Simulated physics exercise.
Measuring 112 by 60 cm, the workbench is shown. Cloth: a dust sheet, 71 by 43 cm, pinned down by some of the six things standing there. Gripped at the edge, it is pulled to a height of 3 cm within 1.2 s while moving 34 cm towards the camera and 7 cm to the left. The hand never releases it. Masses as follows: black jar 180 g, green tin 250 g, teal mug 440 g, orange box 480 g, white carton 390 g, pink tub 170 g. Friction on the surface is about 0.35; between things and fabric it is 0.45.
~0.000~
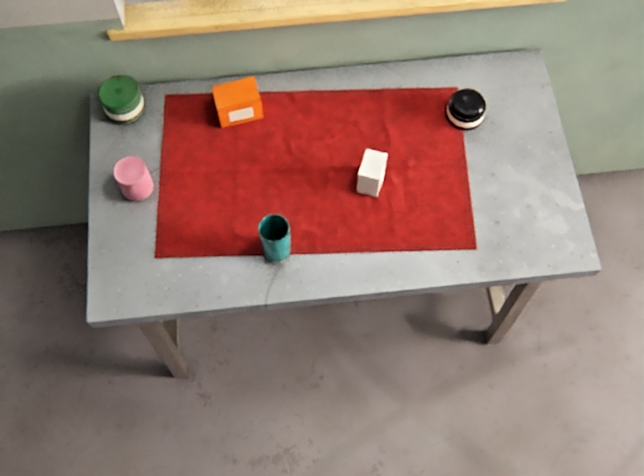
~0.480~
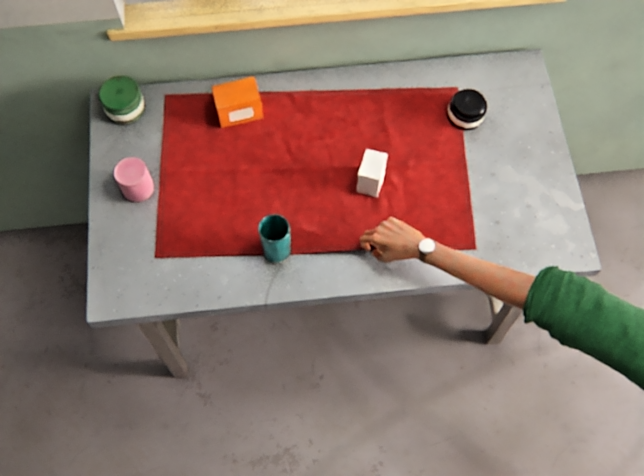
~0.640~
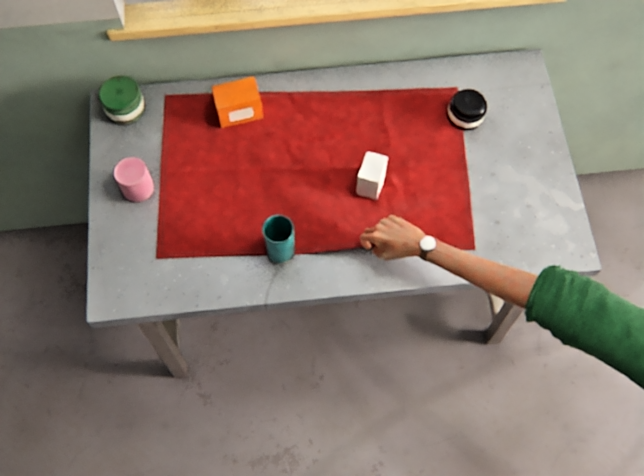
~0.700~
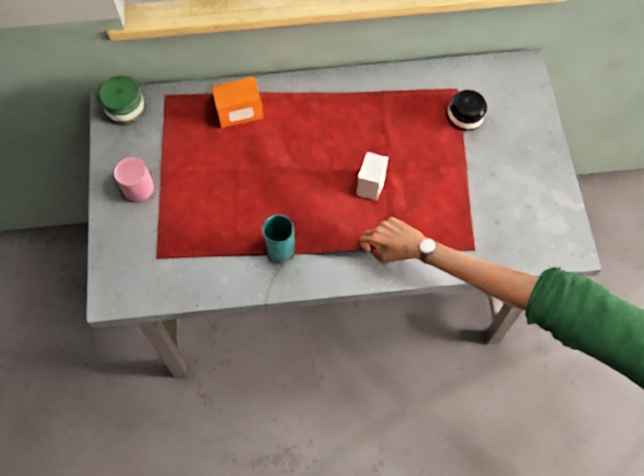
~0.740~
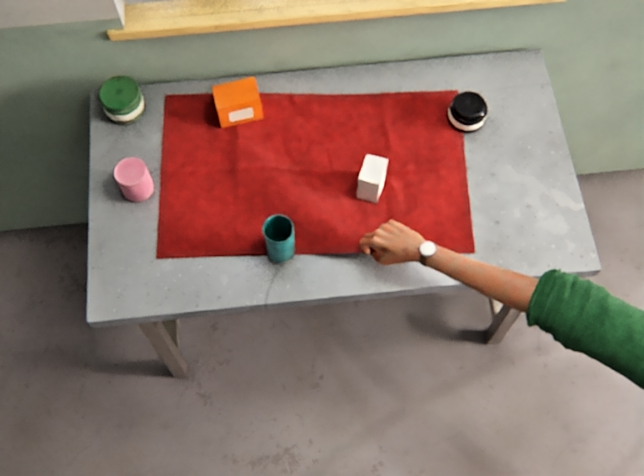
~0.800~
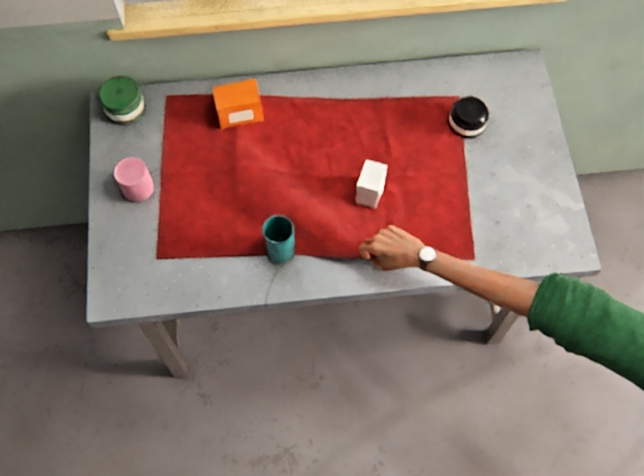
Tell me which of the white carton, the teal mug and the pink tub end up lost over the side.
White carton: Gone, teal mug: Gone, pink tub: Still there.
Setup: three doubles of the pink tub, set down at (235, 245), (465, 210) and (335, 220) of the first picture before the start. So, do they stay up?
Taking them one by one: Is lost, then is lost, then is lost.
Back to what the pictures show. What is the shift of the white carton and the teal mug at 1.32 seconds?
Roughly white carton 25 cm and teal mug 10 cm.
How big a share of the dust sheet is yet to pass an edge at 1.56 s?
Share within the edges: Approx. 55 %.
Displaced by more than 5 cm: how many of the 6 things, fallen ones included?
I make it 4.
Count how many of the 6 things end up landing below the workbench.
After counting, the figure is 3.
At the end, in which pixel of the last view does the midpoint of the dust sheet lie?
Close to (316, 311) in pixels.
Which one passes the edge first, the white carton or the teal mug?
Teal.
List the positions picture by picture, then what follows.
White carton (373, 164); teal mug (274, 228); pink tub (130, 170); dust sheet corners (155, 258) (166, 95) (477, 249), in the first frame.
Dust sheet corners (155, 258) (166, 95); grip (370, 249), in the second frame.
White carton (373, 166); teal mug (278, 229); dust sheet corners (157, 258) (166, 95); grip (371, 247), in the third frame.
Dust sheet corners (157, 258) (166, 95); grip (370, 249), in the fourth frame.
White carton (373, 169); black jar (470, 104); dust sheet corners (157, 258) (166, 95); grip (370, 252), in the fifth frame.
White carton (372, 175); teal mug (278, 229); pink tub (130, 171); dust sheet corners (157, 259) (167, 95) (475, 260); grip (370, 257), in the sixth frame.
By 1.1 s, 95 % of the dust sheet is still over the top; white carton 12 cm off its start, teal mug 4 cm off its start, black jar 14 cm off its start.
By 1.3 s, 80 % of the dust sheet is still over the top; white carton 24 cm off its start, teal mug 12 cm off its start, black jar 28 cm off its start.
By 1.6 s, 55 % of the dust sheet is still over the top; white carton 37 cm off its start at (383, 339), teal mug over the edge, black jar 38 cm off its start at (505, 249).
By 1.8 s, 35 % of the dust sheet is still over the top; white carton over the edge, teal mug over the edge, black jar 44 cm off its start.
By 3.4 s, 35 % of the dust sheet is still over the top; white carton over the edge, teal mug over the edge, pink tub 0 cm off its start at (130, 171), black jar over the edge.
